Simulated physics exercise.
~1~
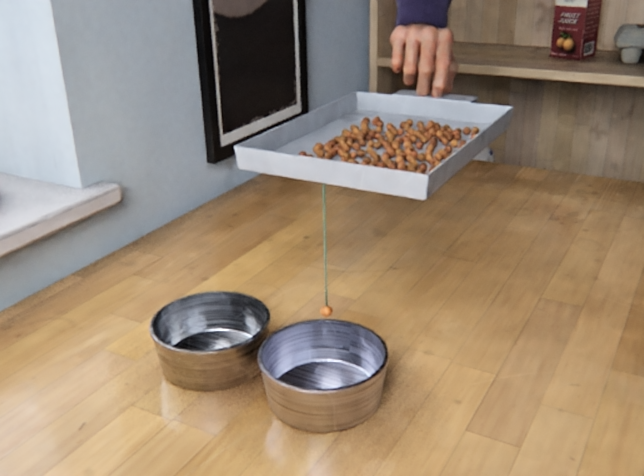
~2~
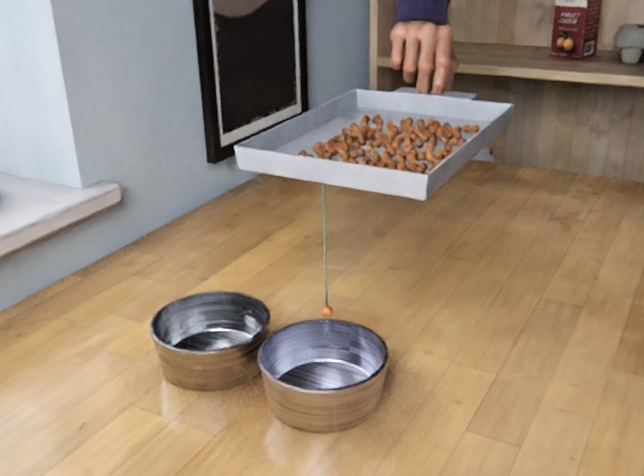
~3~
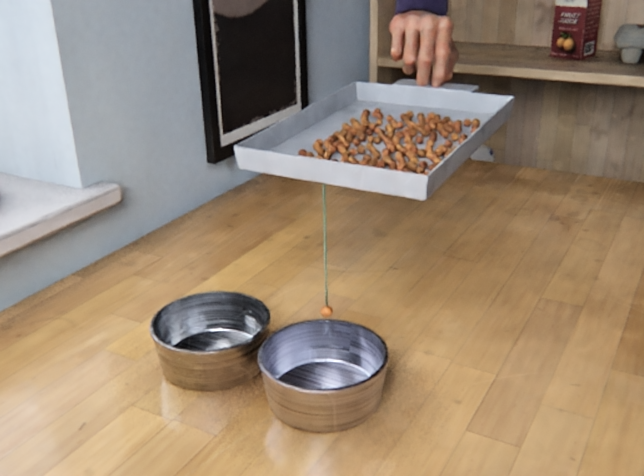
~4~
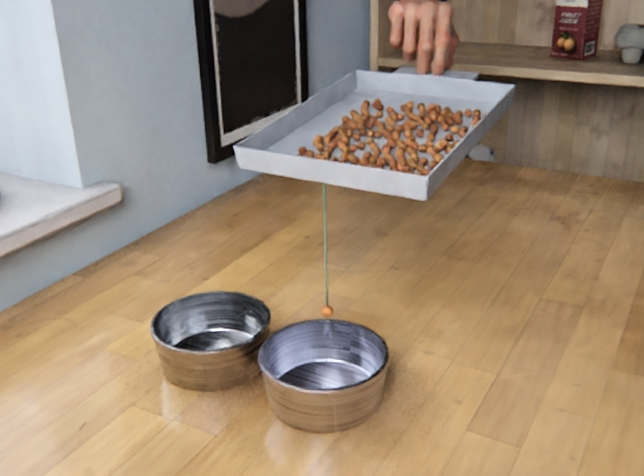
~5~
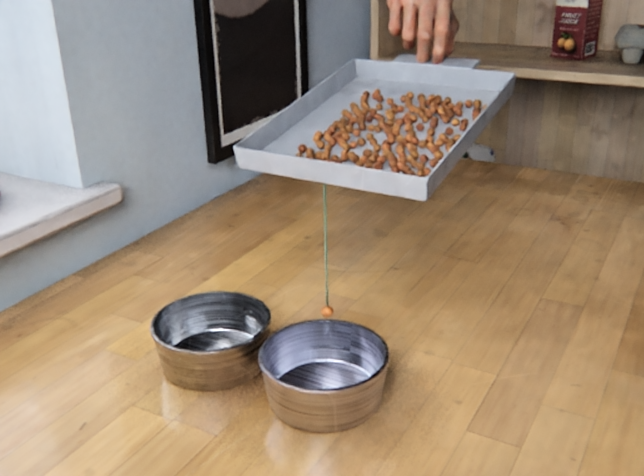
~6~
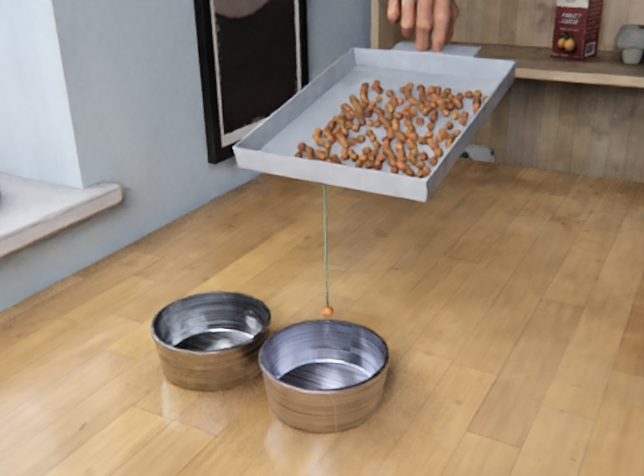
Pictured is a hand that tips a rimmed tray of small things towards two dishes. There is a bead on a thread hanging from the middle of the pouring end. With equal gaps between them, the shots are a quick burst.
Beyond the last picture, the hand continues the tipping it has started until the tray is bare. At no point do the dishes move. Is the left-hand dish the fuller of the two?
No, the right-hand dish is fuller.
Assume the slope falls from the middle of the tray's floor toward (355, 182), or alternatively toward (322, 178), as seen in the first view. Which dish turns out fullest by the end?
The rightmost dish; the rightmost dish.
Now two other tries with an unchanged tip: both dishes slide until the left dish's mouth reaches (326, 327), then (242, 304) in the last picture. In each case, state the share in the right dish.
First try: Roughly 10 per cent; second try: Roughly 20 per cent.
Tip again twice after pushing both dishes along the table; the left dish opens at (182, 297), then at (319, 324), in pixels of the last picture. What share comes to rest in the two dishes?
Roughly 20 %, then roughly 20 %.
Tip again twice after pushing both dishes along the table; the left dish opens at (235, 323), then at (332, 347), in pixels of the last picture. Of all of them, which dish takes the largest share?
In order of the tries: The dish on the right side, then the dish on the left side.
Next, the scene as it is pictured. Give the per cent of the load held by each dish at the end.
10 per cent goes to the left dish and 60 per cent to the right dish.
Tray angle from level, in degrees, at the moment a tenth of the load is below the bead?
Approx. reading: About 105°.
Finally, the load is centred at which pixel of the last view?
It settles centred around (319, 400).
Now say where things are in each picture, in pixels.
In the first frame, corners of the pouring end at (238, 146) and (426, 174), level; middle of the load at (390, 150), cereal balls; left dish at (175, 365); right dish at (292, 404); bead on its thread at (327, 311).
In the second frame, corners of the pouring end at (238, 146) and (426, 174), level; middle of the load at (390, 149).
In the third frame, corners of the pouring end at (237, 146) and (426, 175), tipped barely, level across its low end; middle of the load at (390, 146).
In the fourth frame, corners of the pouring end at (237, 146) and (426, 176), tipped a little, level across its low end; middle of the load at (391, 141).
In the fifth frame, corners of the pouring end at (236, 146) and (425, 177), tipped a little, level across its low end; middle of the load at (391, 136).
In the sixth frame, corners of the pouring end at (236, 147) and (425, 178), tipped a little, level across its low end; middle of the load at (390, 132); left dish at (176, 365); right dish at (292, 404).
Soon, tray tipped steeply; all on the tray.
A while on, tray tipped right over; nearly all on the tray; a stray few in the right dish; a stray few outside both.
Towards the end, tray tipped past a quarter turn; about two thirds in the right dish; a small part in the left dish; about a third outside both.
Finally, tray tipped past a quarter turn; about two thirds in the right dish; a small part in the left dish; about a third outside both.
